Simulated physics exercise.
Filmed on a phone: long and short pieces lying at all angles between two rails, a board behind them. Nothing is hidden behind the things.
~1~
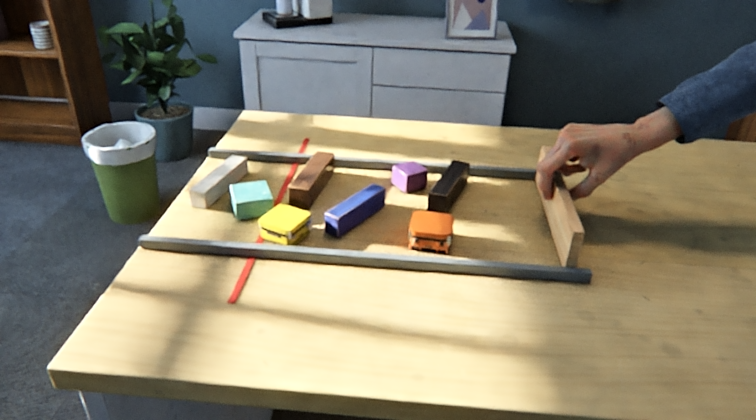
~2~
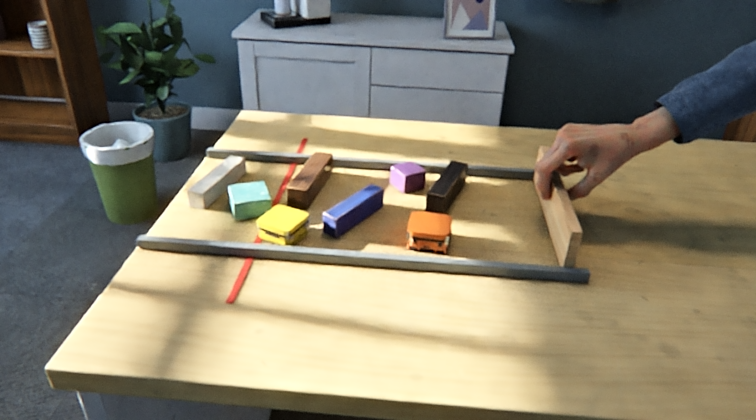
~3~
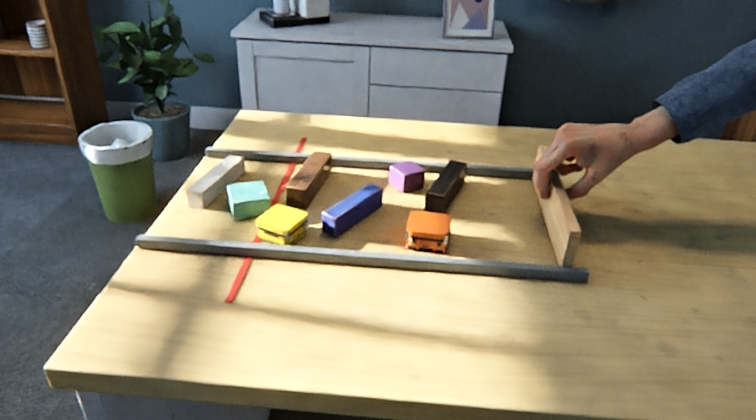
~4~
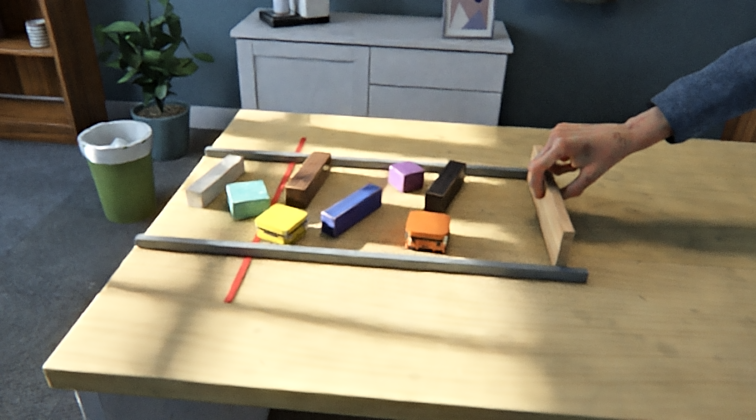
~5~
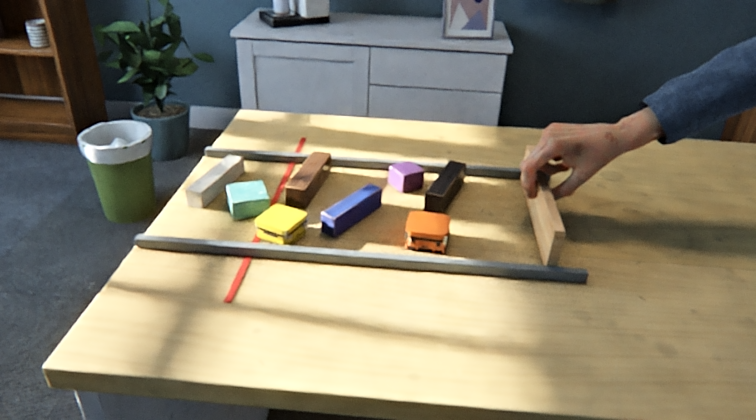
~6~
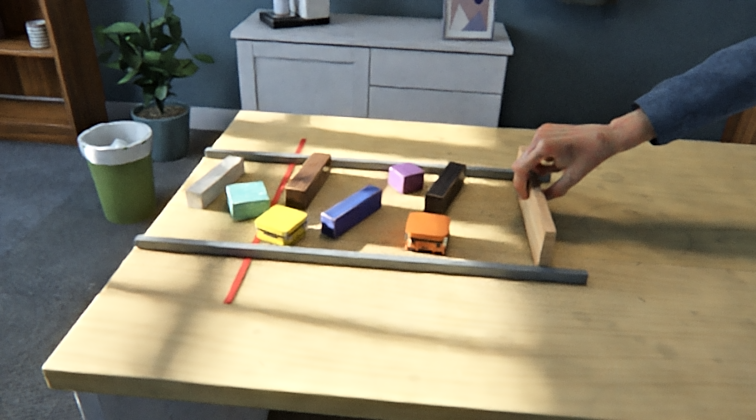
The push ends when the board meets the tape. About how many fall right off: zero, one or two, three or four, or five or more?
As it turns out, the number that fall off is zero.
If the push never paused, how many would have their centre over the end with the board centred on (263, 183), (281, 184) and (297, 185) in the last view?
The counts: 1, 0 and 0.
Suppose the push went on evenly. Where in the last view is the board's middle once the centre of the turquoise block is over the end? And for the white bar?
Near (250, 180) and (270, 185).
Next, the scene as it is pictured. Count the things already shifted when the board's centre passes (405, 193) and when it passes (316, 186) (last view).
First 3, then 7.
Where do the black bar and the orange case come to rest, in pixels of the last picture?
About (273, 176), and the other about (241, 220).
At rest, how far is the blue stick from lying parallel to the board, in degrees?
About 20°.
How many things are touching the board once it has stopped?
In contact: 2.
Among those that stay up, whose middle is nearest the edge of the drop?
That is the white bar.
Soon after, none off yet; white bar at rest near (217, 181); turquoise block at rest near (248, 200); yellow case at rest near (282, 228).
Then, none off yet; white bar at rest near (215, 180); turquoise block moved a little near (226, 201); yellow case moved about its own width near (223, 227).
At rest, the number that fall off is zero.
